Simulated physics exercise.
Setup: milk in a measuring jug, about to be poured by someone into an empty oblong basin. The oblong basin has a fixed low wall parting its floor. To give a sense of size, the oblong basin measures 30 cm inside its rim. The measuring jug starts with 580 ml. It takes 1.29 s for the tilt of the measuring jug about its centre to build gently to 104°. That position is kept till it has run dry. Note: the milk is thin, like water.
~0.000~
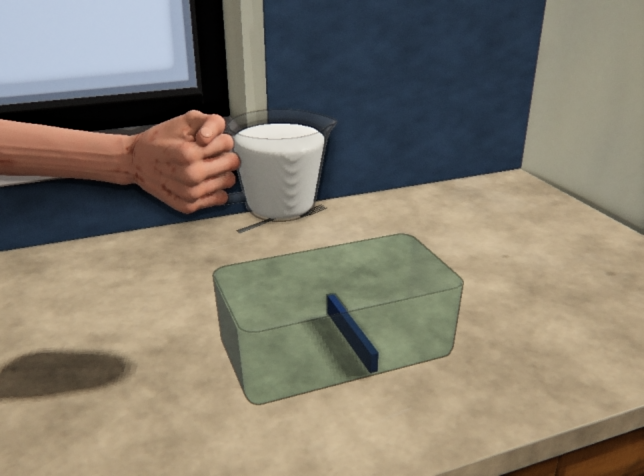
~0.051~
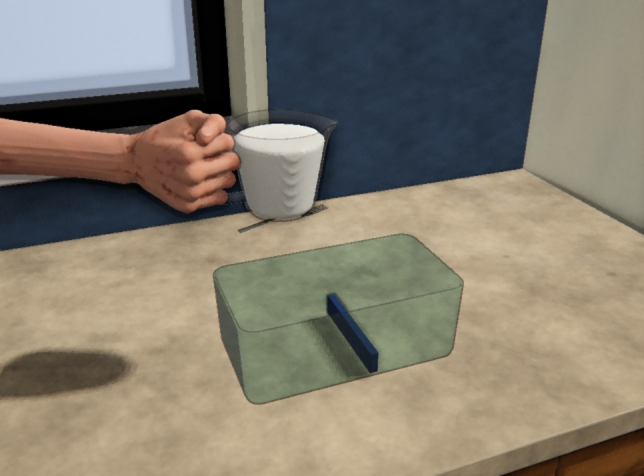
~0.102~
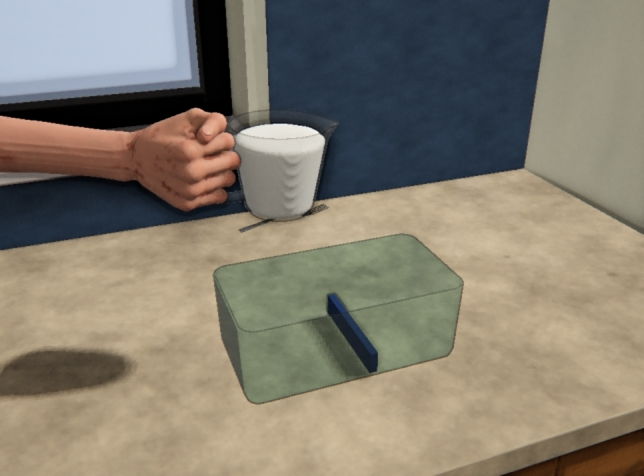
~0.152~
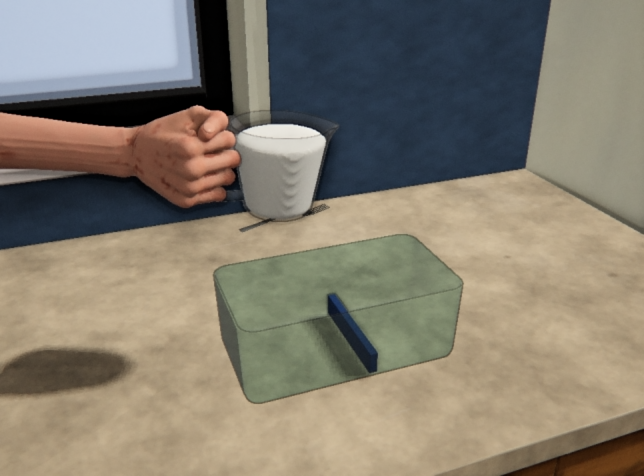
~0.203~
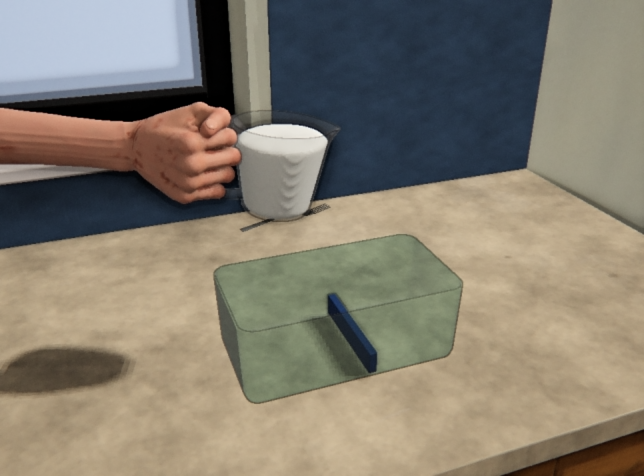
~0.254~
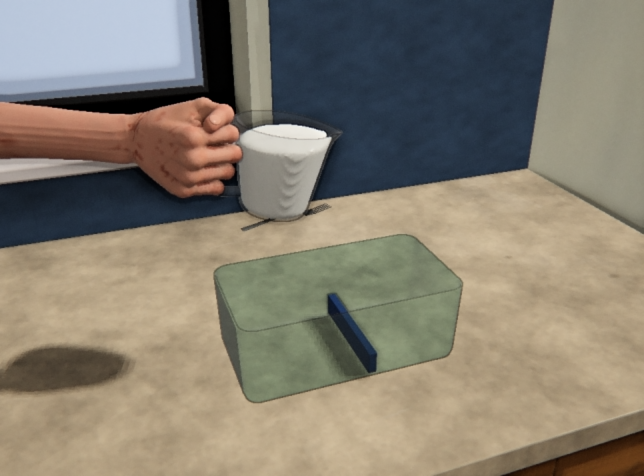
A bare arm reaches in from the left, its fist beside a clear measuring jug of white milk above a mottled beige counter, seen from slightly above. A see-through green oblong basin with a dark blue dividing wall sits in front, with a navy wall and part of a window behind. The jug tilts slowly and slightly to the right while the camera stays still.
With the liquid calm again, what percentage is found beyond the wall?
Beyond the wall there is roughly 87 percent.
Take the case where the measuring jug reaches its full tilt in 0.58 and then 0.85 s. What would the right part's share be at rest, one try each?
In order, 80 and 80 per cent.
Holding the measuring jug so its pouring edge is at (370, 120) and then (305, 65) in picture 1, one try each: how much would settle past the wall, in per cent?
In order, 65 and 70 per cent.
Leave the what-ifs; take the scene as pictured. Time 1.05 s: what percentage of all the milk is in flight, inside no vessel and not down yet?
Something like 20 per cent of the total.
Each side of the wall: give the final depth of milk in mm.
I'd say close to 2 mm on the left, close to 28 mm on the right.
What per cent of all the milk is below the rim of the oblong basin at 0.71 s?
Some 6 per cent.
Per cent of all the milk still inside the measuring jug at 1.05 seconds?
What remains is about 16 percent of it all.
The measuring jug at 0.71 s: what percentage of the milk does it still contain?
Some 74 per cent.
By 0.71 s the tilt is 61° and 73 per cent is still to pour, 0 is left of the wall and 6 right of it.
By 1.05 s the tilt is 96° and 17 per cent is still to pour, 2 is left of the wall and 61 right of it.
By 1.41 s the tilt is 104° and 0 per cent is still to pour, 9 is left of the wall and 88 right of it.
By 1.79 s the tilt is 104° and 0 per cent is still to pour, 11 is left of the wall and 87 right of it.
At rest 11 per cent lies left of the wall, 87 right of it and 2 outside.
